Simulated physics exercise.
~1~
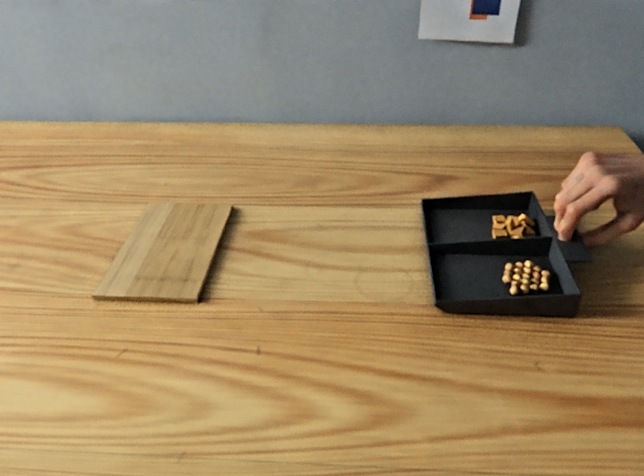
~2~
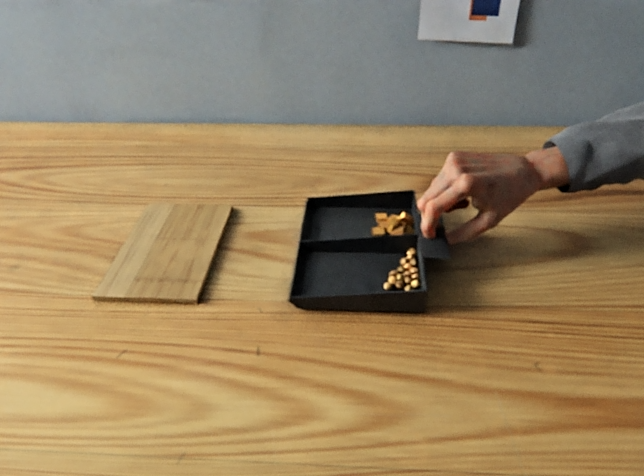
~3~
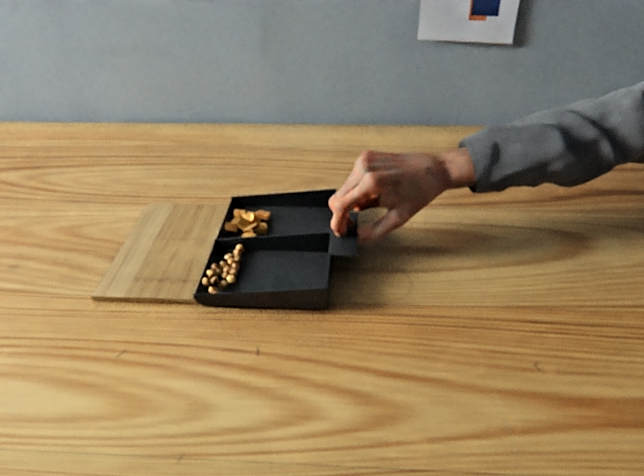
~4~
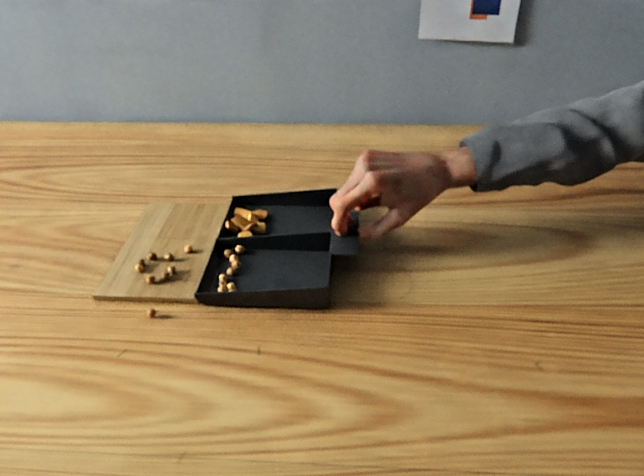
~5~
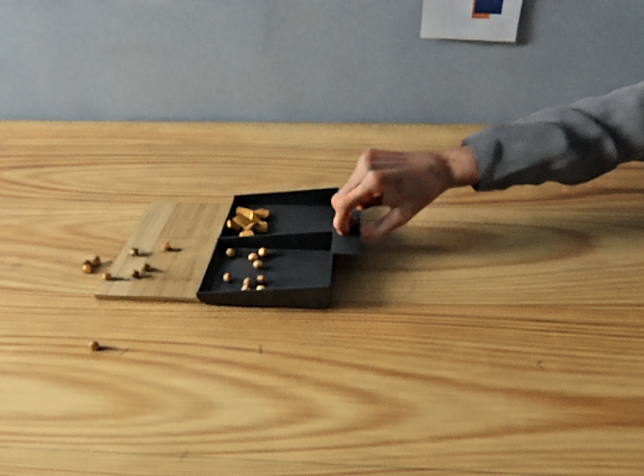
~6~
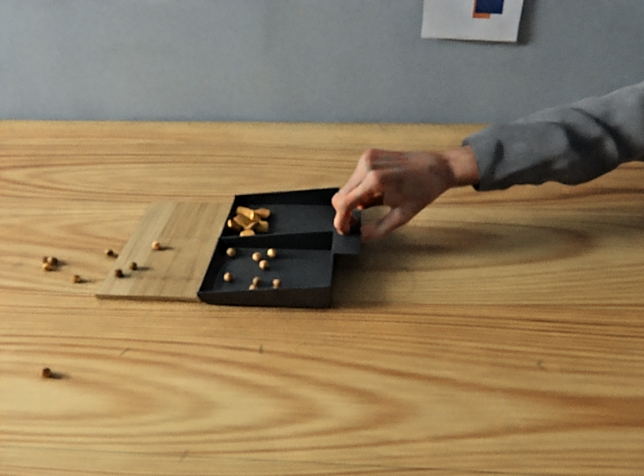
On a wooden table, a hand slides a black tray into a board, spilling some front pieces.
